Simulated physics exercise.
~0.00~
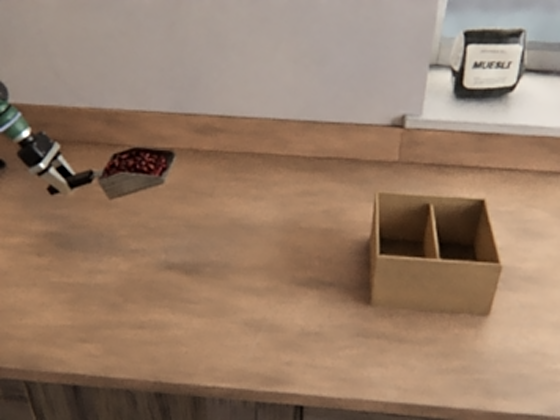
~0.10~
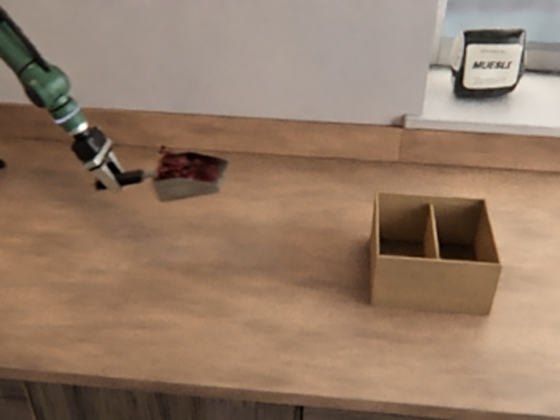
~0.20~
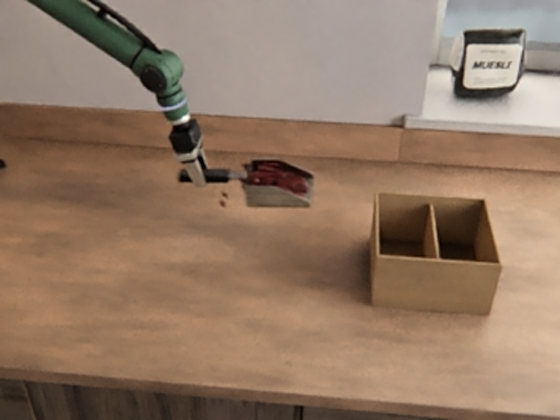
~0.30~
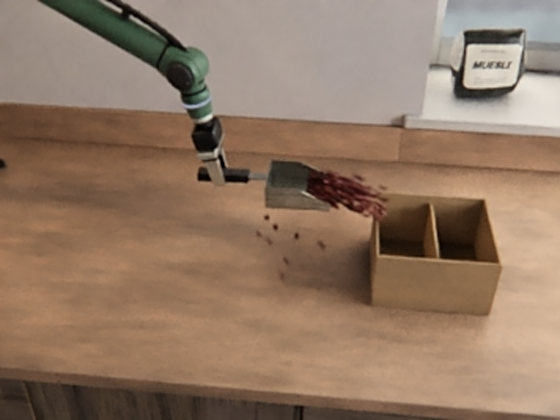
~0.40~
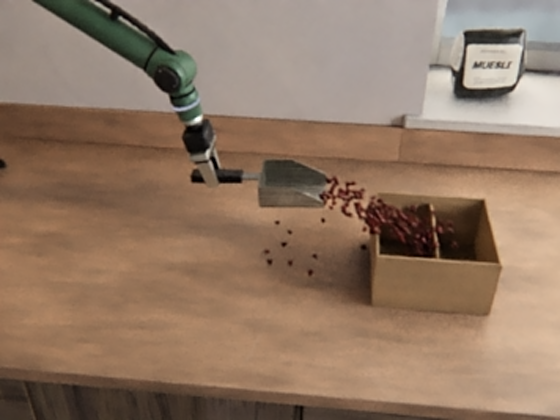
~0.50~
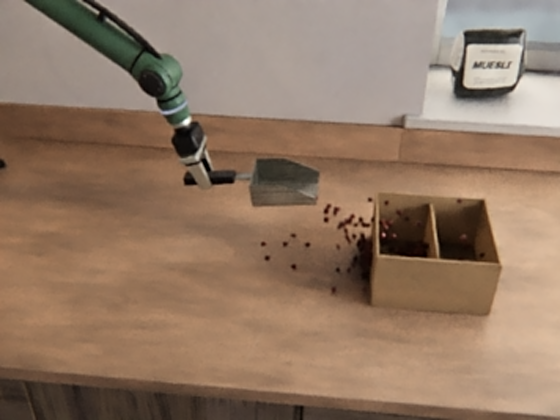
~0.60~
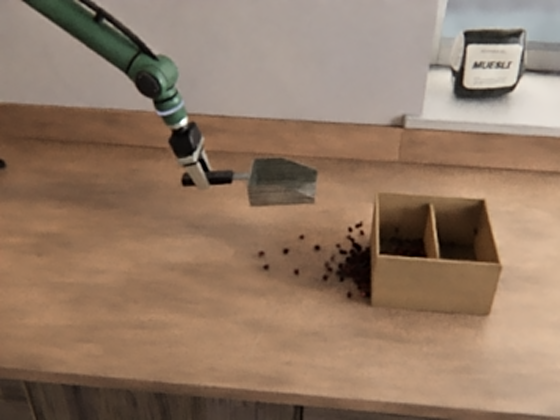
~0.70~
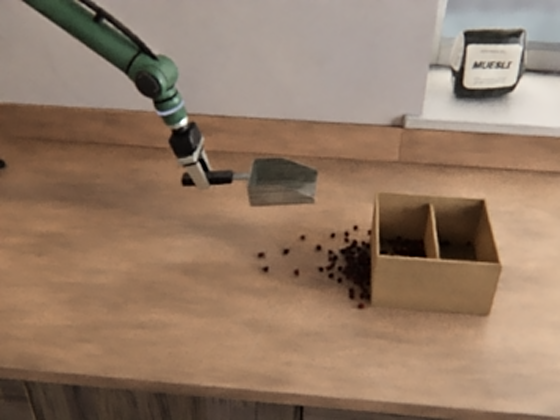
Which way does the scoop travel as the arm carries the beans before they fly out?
The scoop travels to the right, toward the divided box.
